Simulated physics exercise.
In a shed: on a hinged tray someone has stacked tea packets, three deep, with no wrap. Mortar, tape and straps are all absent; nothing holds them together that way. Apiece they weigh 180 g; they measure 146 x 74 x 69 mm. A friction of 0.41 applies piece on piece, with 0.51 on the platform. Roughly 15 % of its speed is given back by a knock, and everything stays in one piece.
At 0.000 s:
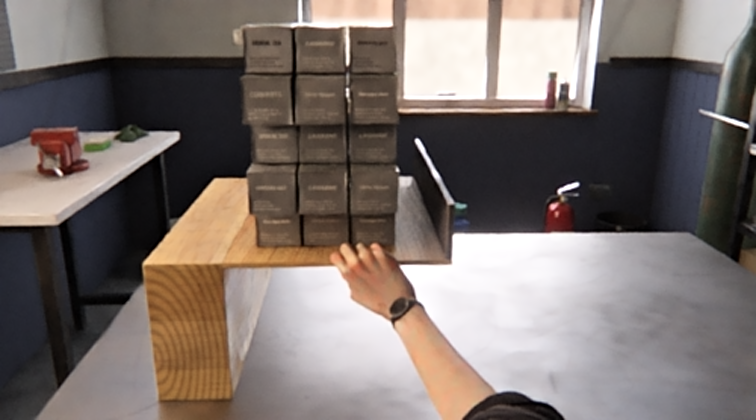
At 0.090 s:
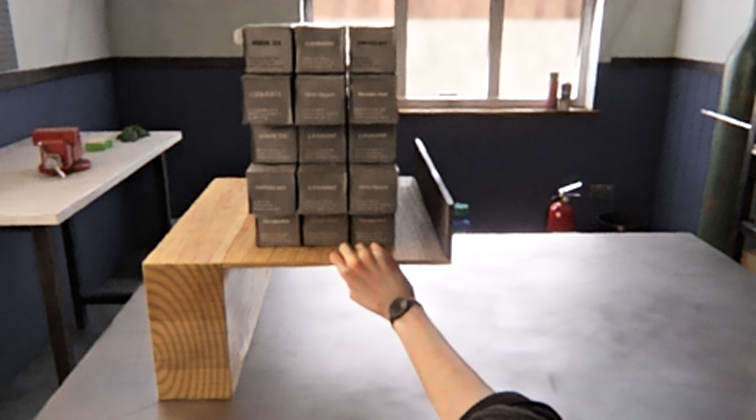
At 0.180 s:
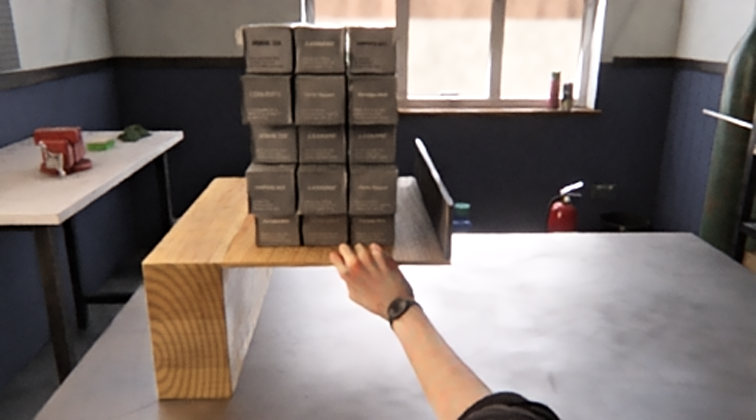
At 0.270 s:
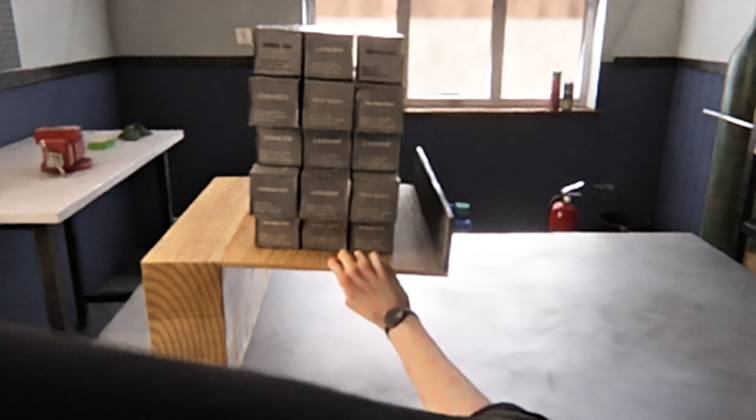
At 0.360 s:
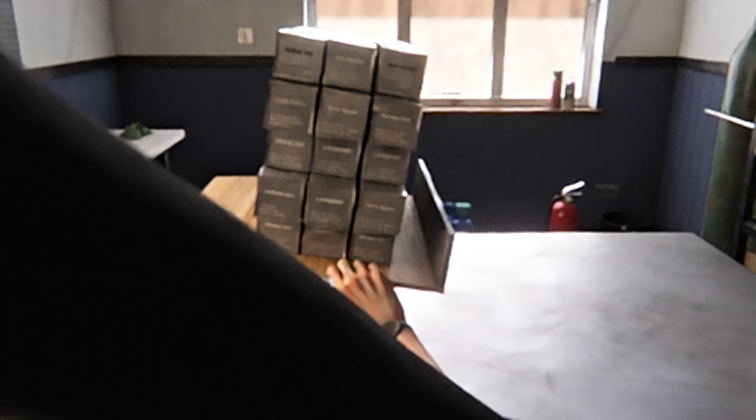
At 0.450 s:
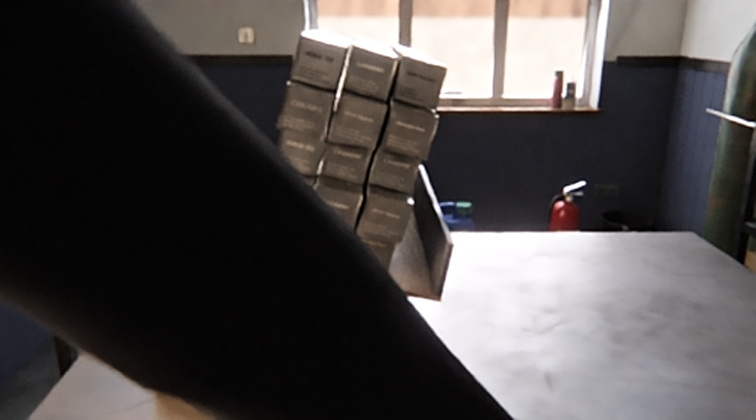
A hand held the edge of a wooden tray stacked with dark tea packets, then the tray tilted down to the right and the stack leaned and shifted as another arm swept across the view.
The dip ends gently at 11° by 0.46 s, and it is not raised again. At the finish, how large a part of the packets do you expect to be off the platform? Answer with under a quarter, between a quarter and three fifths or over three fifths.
I would say between a quarter and three fifths of them.
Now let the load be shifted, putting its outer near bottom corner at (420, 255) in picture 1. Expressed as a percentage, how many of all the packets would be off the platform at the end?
The share would be 40 %.
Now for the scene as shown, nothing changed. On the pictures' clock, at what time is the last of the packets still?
It all settles by about 1.5 s.
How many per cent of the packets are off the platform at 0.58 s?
0 percent by then.
Around 0.58 s, slope 11°; none of the 45 packets off the platform, 42 disturbed.
Around 0.74 s, slope 11°; 12 of the 45 packets off the platform.
Around 1.10 s, slope 11°; 18 of the 45 packets off the platform.
Finally (1.7 s), slope 11°; 18 of the 45 packets off the platform. That is 40 per cent.
